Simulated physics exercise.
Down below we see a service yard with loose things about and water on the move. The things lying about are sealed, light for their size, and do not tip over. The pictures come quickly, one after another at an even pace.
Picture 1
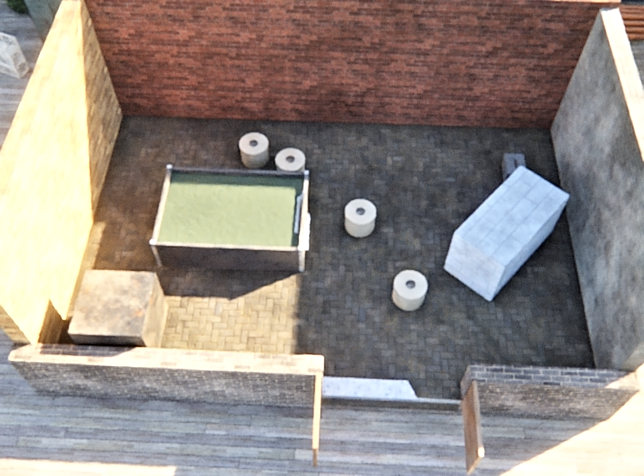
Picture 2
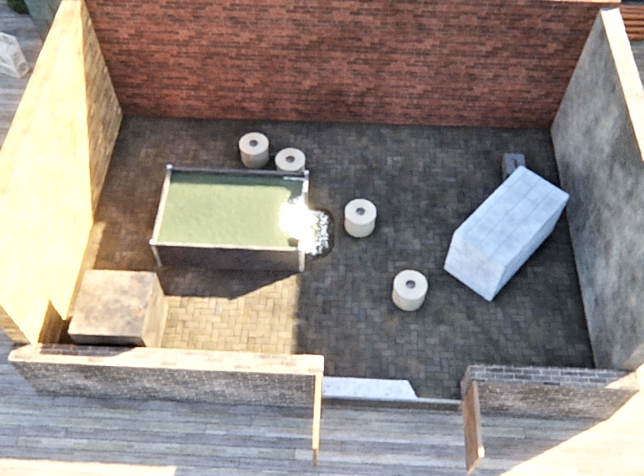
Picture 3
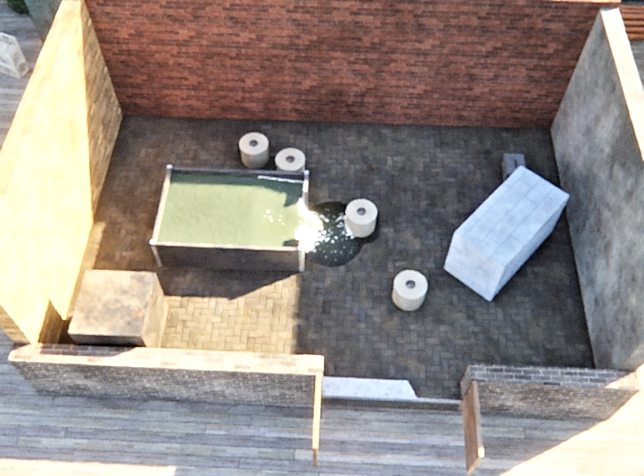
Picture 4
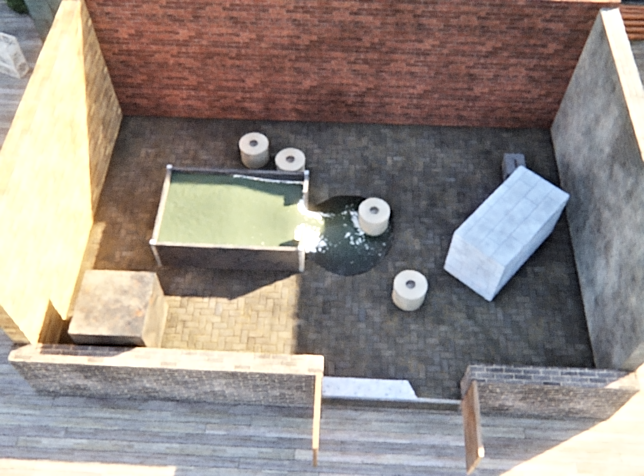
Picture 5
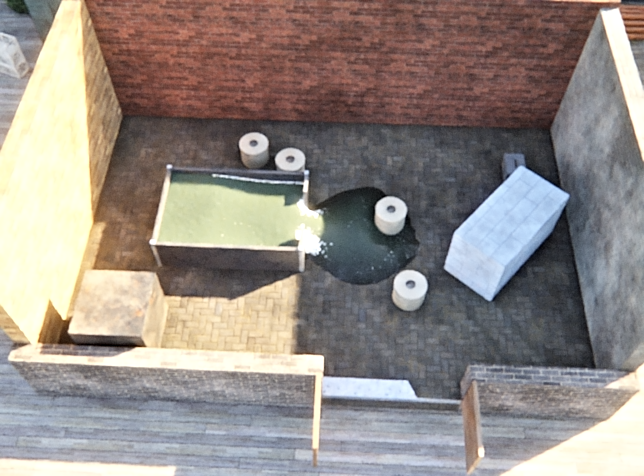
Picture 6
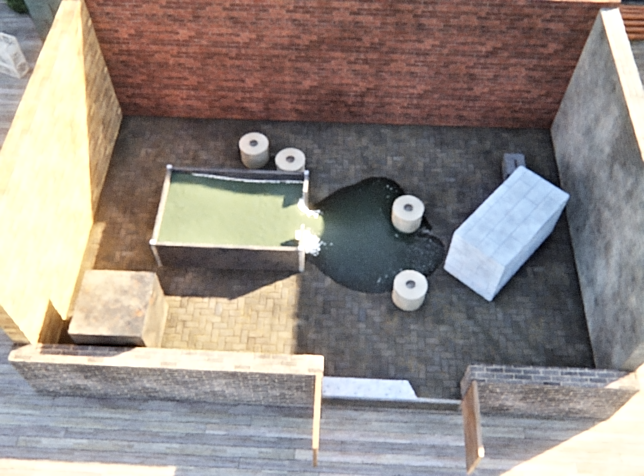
The footage shows a walled yard seen from above, where water pours from the right end of a raised tank and spreads rightward across the paving, pushing one pale tub a short way right while the other tubs stay put.
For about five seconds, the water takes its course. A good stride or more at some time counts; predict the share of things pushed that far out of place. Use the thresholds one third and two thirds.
I'd put it between one third and two thirds.
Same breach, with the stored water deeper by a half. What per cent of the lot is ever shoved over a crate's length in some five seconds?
About 60 %.
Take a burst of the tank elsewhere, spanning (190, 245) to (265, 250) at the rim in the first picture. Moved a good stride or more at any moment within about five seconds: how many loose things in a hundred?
Near 20 in a hundred.
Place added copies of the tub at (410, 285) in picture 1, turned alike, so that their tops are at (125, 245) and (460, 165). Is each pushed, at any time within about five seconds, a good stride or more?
Well, one then the other: Not carried that far, carried that far.
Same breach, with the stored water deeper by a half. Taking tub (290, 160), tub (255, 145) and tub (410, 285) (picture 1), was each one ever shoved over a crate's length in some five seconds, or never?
First one stopped before it, second one stopped before it, third one reached the mark.
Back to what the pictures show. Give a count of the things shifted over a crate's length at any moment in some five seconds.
Tally: 3.
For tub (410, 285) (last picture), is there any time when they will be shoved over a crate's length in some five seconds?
Result: The full distance.
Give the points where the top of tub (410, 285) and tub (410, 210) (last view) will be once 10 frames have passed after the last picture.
The first top is close to (463, 333) and the second close to (518, 165).
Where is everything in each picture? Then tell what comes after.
In the first frame, a tub at (361, 212), on the bottom; a tub at (291, 159), on the bottom; 0 of 5 have shifted.
In the second frame, a tub at (361, 212), on the bottom; a tub at (291, 159), on the bottom; 0 of 5 have shifted.
In the third frame, a tub at (362, 212), on the bottom; a tub at (291, 159) rests on the ground; 0 of 5 have shifted.
In the fourth frame, a tub at (375, 211), on the bottom, close to its start; a tub at (291, 159) rests on the ground; 1 of 5 have shifted.
In the fifth frame, a tub at (391, 209), on the bottom, a stride from its start; a tub at (291, 159) rests on the ground; 1 of 5 have shifted.
In the sixth frame, a tub at (409, 208), on the bottom, a stride from its start; a tub at (291, 159) rests on the ground; 1 of 5 have shifted.
A moment on, 1 of 5 are well off their spots; 0 afloat.
Next, 2 of 5 are well off their spots; 0 afloat.
Later, 3 of 5 are well off their spots; 3 afloat.
In the end, 2 of 5 are well off their spots, and 3 have been at some point; 3 afloat.
